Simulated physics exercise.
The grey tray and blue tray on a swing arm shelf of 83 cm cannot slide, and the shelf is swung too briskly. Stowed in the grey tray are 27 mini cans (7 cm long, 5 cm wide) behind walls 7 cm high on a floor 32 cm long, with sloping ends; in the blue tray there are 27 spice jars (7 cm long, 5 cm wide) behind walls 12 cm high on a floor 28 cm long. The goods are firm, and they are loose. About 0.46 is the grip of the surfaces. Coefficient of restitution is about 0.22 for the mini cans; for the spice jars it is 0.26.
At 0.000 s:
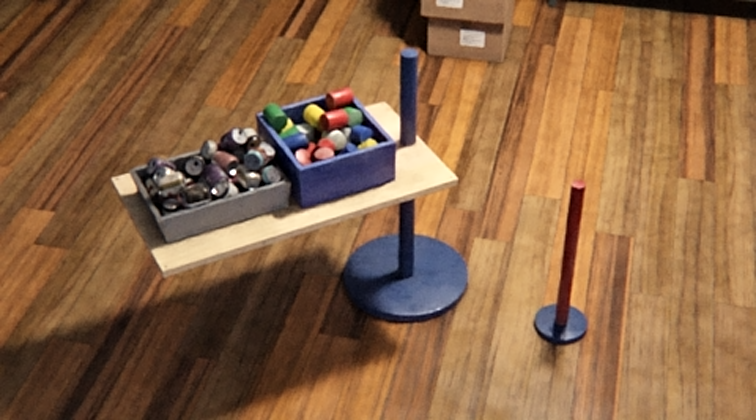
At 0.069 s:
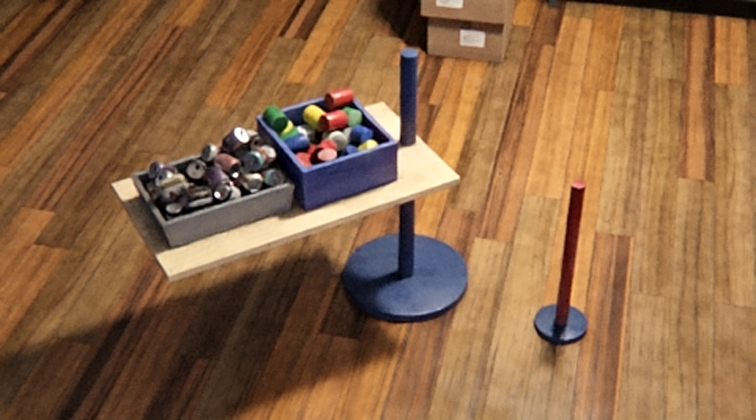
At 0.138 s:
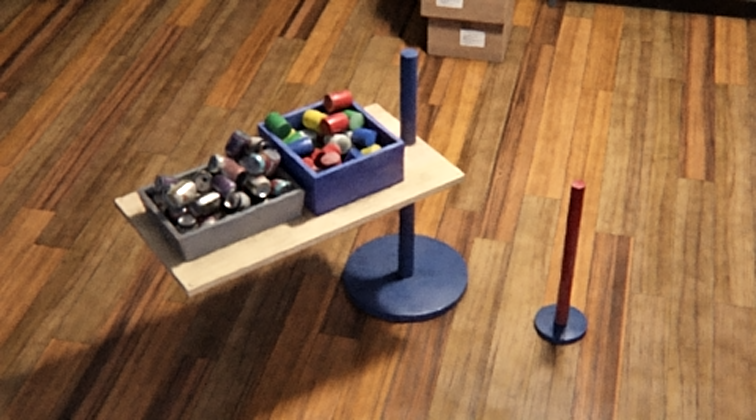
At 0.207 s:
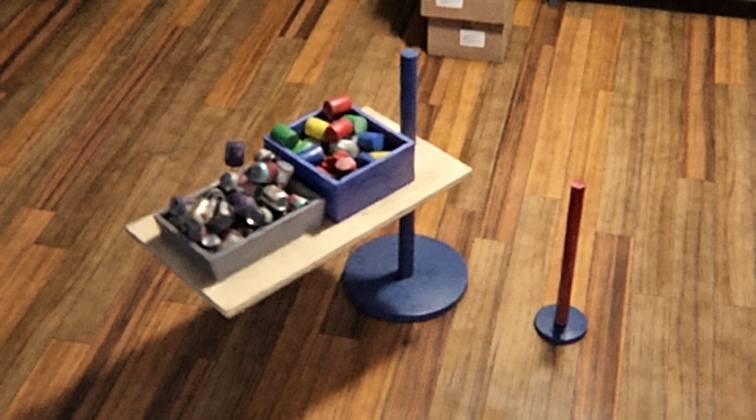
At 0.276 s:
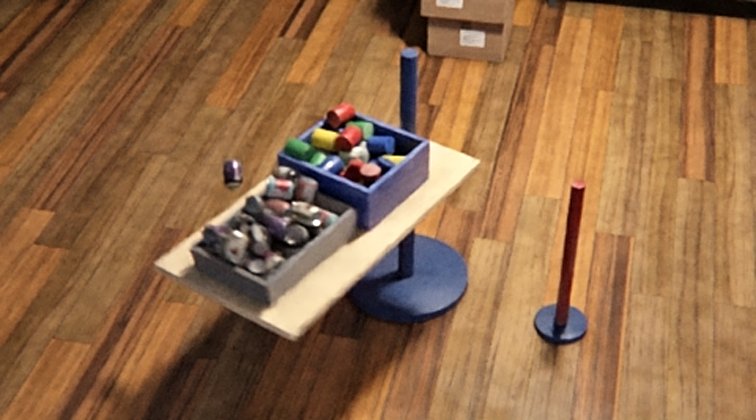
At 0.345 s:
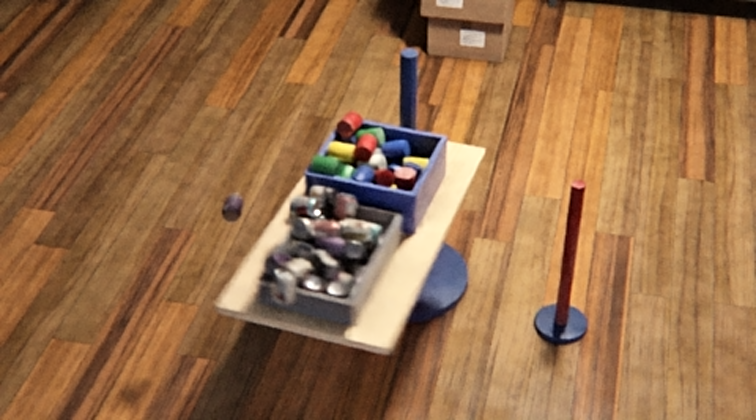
A wooden shelf holding two trays swings around its blue post, and small cans leave the grey tray.
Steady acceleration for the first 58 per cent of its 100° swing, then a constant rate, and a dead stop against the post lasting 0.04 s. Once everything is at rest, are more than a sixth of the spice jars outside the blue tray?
No.
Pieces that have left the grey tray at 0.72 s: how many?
Roughly 12 for the grey tray.
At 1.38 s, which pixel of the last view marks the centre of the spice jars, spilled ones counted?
(468, 173).
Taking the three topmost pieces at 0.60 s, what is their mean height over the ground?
Roughly 70 centimetres.
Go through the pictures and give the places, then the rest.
In the first frame (places track the rim corner closest to us here), blue tray (300, 167); grey tray (162, 218); 0° round; all still inside.
Blue tray (303, 169); grey tray (167, 223); 2° round, in the second frame.
Blue tray (314, 174); grey tray (182, 237); 7° round, in the third frame.
Blue tray (335, 182); grey tray (213, 258); 16° round; 1 out, the lowest can at (235, 154), in the fourth frame.
Blue tray (367, 190); grey tray (268, 282); 28° round; 1 out, the lowest can at (233, 175), in the fifth frame.
Blue tray (411, 194); grey tray (353, 301); 44° round; 2 out, the lowest can at (233, 209), in the sixth frame.
After 0.52 s, end of the swing.
After 0.60 s, the grey tray is down by 9 of 27 and the blue tray has all 27.
After 0.72 s, the grey tray is down by 13 of 27 and the blue tray has all 27.
After 0.94 s, the grey tray is down by 13 of 27 and the blue tray has all 27.
Final count (at 1.38 s), the grey tray is down by 13 of 27 and the blue tray has all 27. Asked share, 0 of 27, 0 per cent.
